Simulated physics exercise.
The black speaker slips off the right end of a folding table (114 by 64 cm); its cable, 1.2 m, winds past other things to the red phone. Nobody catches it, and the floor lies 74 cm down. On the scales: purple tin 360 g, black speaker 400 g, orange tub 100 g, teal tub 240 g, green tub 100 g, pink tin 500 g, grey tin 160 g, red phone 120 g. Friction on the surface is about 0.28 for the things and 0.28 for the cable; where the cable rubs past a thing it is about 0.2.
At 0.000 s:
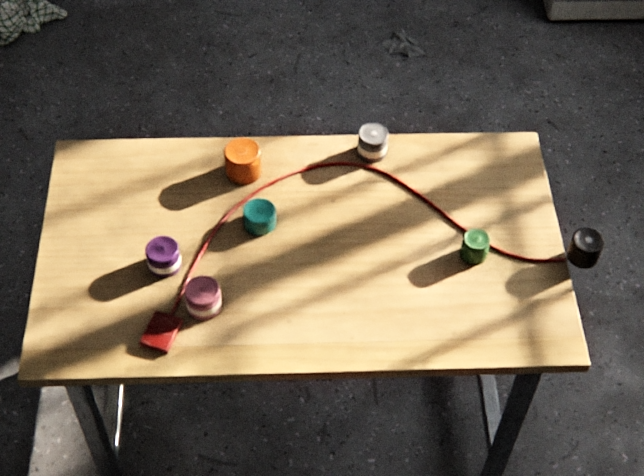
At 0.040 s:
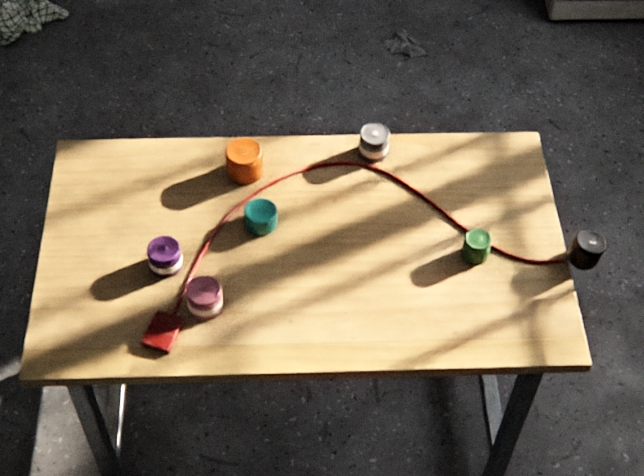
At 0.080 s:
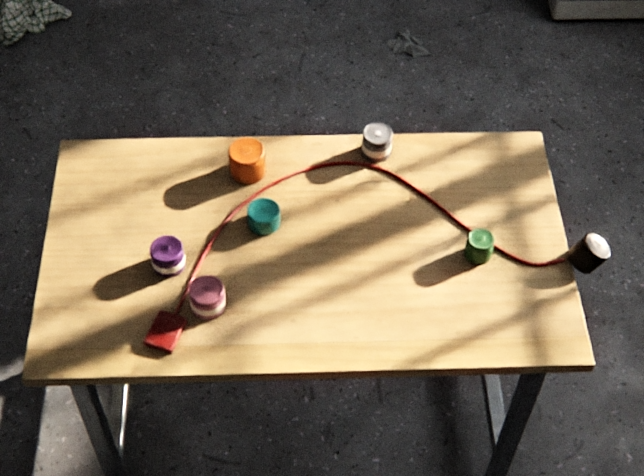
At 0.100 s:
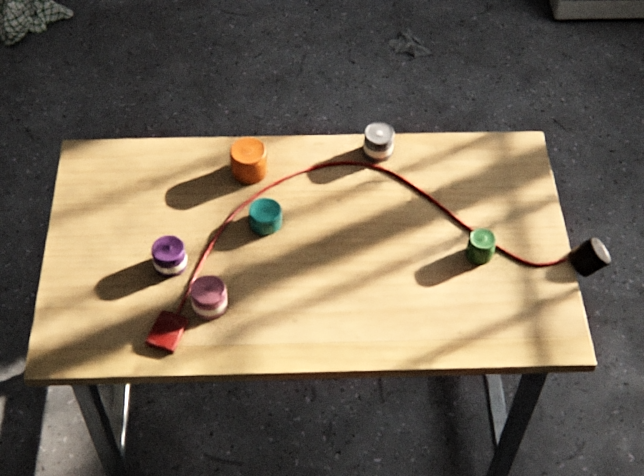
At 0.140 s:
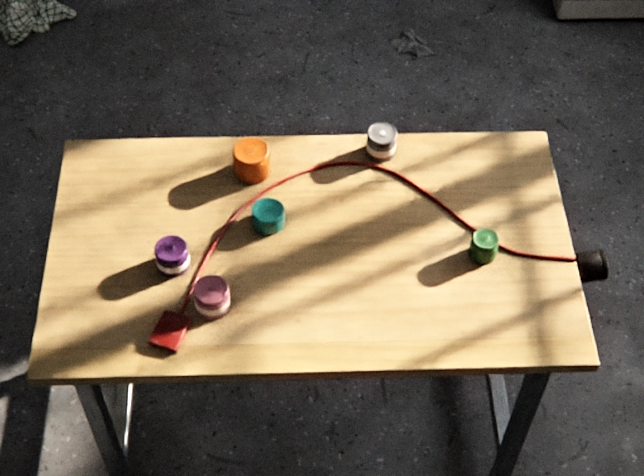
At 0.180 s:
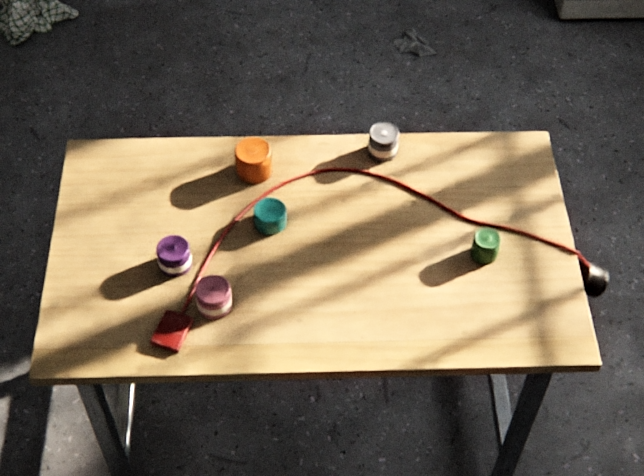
On a wooden table above a dark floor, a red cable curves from a red object at the left, past several colourful round containers, to a black cylinder at the right edge. The black cylinder tilts over the edge and drops slightly, and the cable straightens, pulling away from the green container.
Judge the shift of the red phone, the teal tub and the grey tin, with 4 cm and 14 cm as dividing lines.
Result: Red phone reaches the top band, teal tub ends far away, grey tin barely shifts.
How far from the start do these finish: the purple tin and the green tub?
About: Purple tin 2 cm, green tub 2 cm.
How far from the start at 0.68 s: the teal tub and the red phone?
About: Teal tub 35 cm, red phone 45 cm.
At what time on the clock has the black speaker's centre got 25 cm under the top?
That is: 0.30 s.
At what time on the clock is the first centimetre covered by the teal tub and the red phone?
Teal tub 0.28 s, red phone 0.28 s.
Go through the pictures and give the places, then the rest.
The first frame shows red phone (161, 330); teal tub (259, 210); grey tin (373, 133); cable runs through (513, 256) (431, 203) (341, 163) (194, 268).
The second frame shows black speaker (590, 241); cable runs through (514, 257) (342, 163) (195, 267).
The third frame shows black speaker (589, 254); cable runs through (515, 258) (345, 163) (198, 267).
The fourth frame shows black speaker (590, 257); cable runs through (517, 258) (346, 163) (199, 267).
The fifth frame shows black speaker (591, 266); cable runs through (523, 254) (349, 163) (202, 267).
The sixth frame shows red phone (172, 329); teal tub (270, 209); grey tin (384, 132); cable runs through (547, 241) (450, 210) (356, 170) (204, 267).
At 0.4 s, the cable's tail end at (211, 278); teal tub 18 cm off its start, red phone 13 cm off its start, black speaker over the edge.
At 0.7 s, the cable's tail end at (371, 250); red phone 43 cm off its start, teal tub 35 cm off its start, black speaker over the edge.
At 0.9 s, the cable's tail end at (503, 220); red phone 73 cm off its start at (484, 213), teal tub 38 cm off its start at (365, 340), black speaker over the edge.
At 1.2 s, the cable's tail end at (569, 208); red phone 88 cm off its start, teal tub 38 cm off its start, black speaker over the edge.
At 2.4 s, the cable has left the top; red phone over the edge, teal tub 38 cm off its start at (365, 340), grey tin 0 cm off its start at (384, 133), black speaker over the edge.
